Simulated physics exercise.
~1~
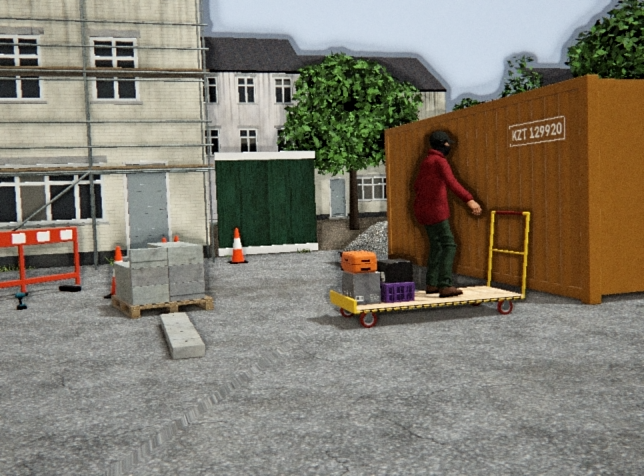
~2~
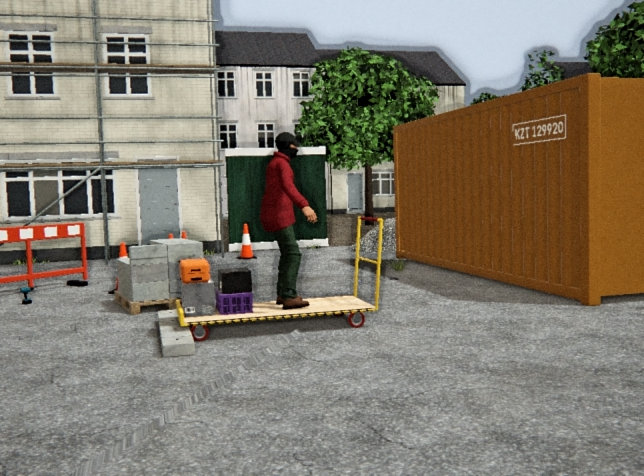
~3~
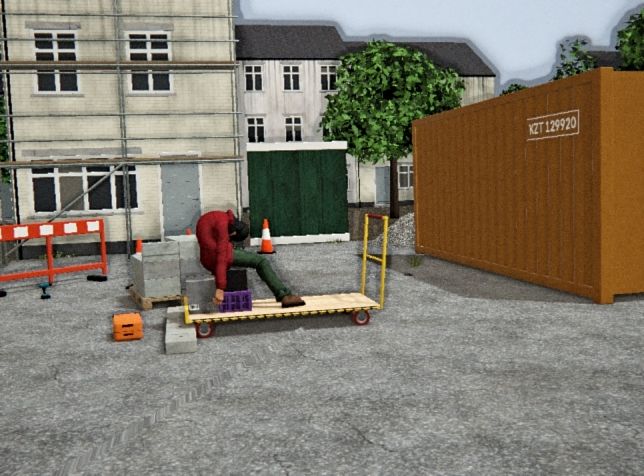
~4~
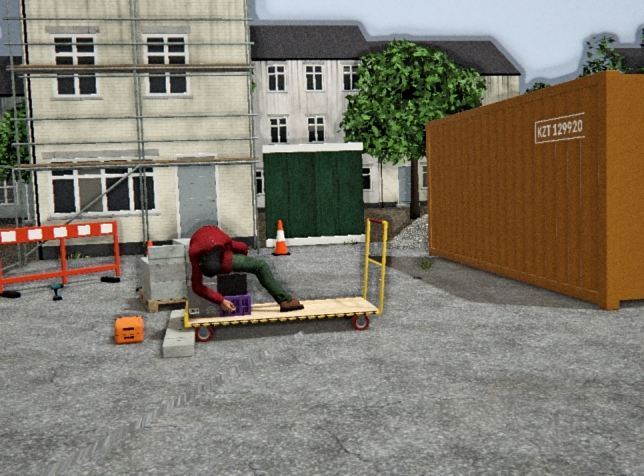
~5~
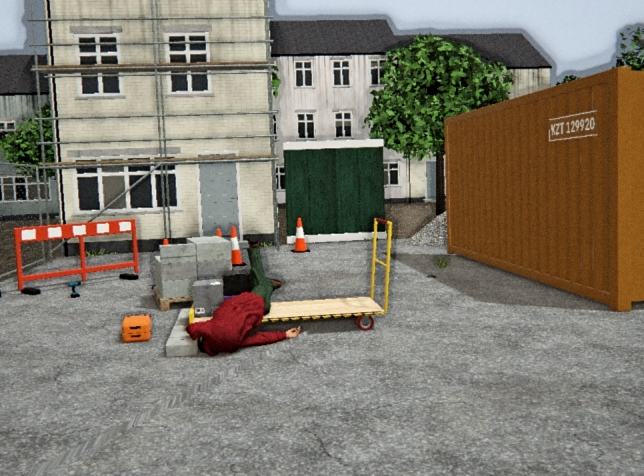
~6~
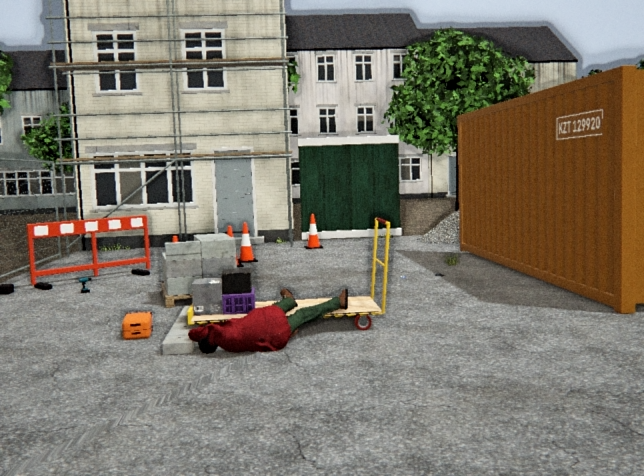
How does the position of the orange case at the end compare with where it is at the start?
At the start the orange case sits on top of the grey box at the left end of the trolley, near the container. By the end it is on the ground, off the trolley and to the left of the kerb block.
